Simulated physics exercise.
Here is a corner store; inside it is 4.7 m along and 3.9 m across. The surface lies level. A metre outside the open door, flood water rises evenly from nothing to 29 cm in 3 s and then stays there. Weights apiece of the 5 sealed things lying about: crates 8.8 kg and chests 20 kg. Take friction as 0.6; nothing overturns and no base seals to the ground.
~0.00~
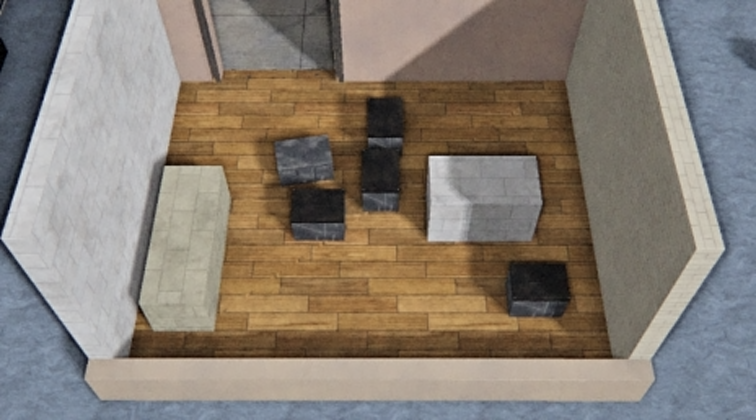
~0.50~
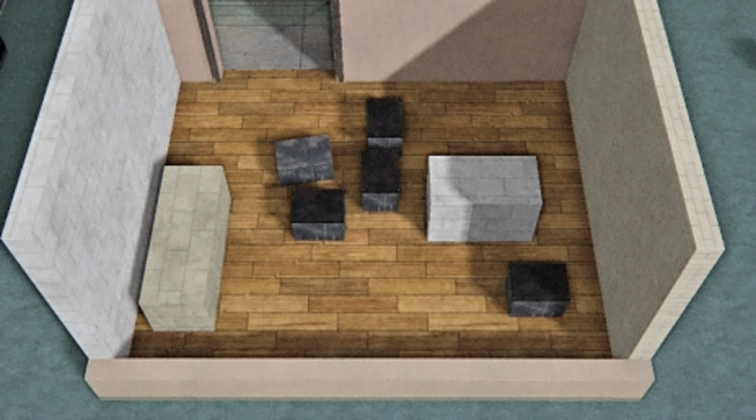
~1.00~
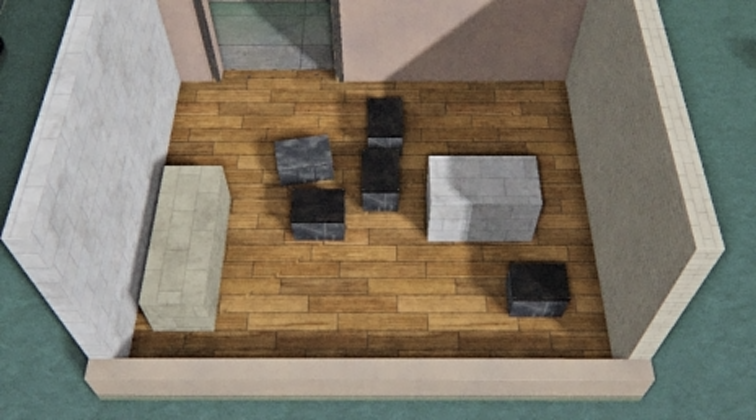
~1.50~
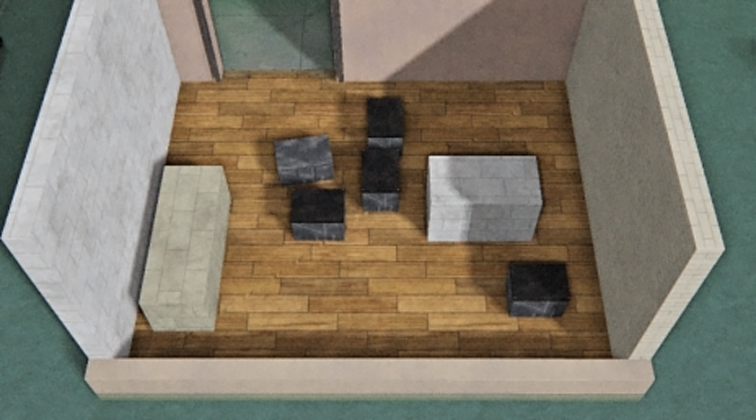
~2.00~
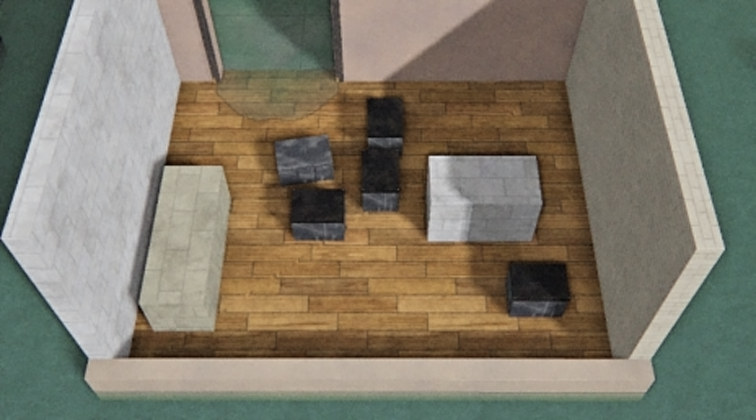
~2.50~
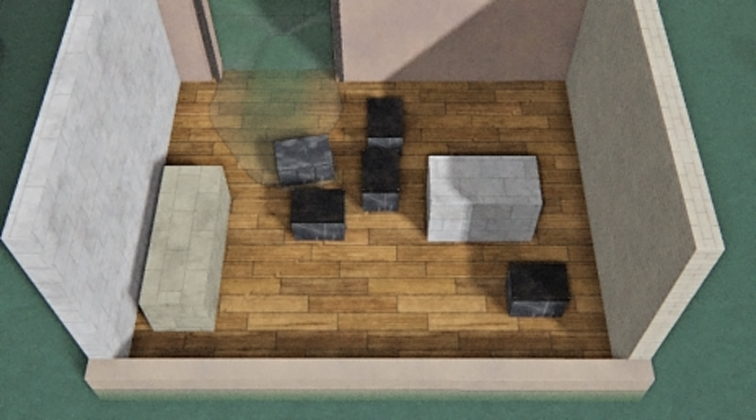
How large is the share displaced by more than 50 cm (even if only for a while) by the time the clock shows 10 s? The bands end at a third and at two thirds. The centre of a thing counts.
It is from one to two thirds.
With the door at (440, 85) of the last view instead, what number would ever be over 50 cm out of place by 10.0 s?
Then 4.
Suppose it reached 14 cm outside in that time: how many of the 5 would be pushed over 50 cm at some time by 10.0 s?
In that case 1 of them.
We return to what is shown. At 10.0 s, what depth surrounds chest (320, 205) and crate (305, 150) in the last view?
About 18 and 16 cm.
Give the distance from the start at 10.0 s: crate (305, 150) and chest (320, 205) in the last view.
In that order: 150 cm, 250 cm.
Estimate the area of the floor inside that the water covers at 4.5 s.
Roughly 9.5 m2.
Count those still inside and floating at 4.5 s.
I count 1.
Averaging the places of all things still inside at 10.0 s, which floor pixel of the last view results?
Near (429, 185).
After 3.5 s 0 of 5 are over 50 cm from their spots; 0 afloat.
After 4.5 s 2 of 5 are over 50 cm from their spots; 1 afloat.
After 7.0 s 2 of 5 are over 50 cm from their spots; 2 afloat.
After 10.0 s 3 of 5 are over 50 cm from their spots, and 3 have been at some point; 3 afloat.
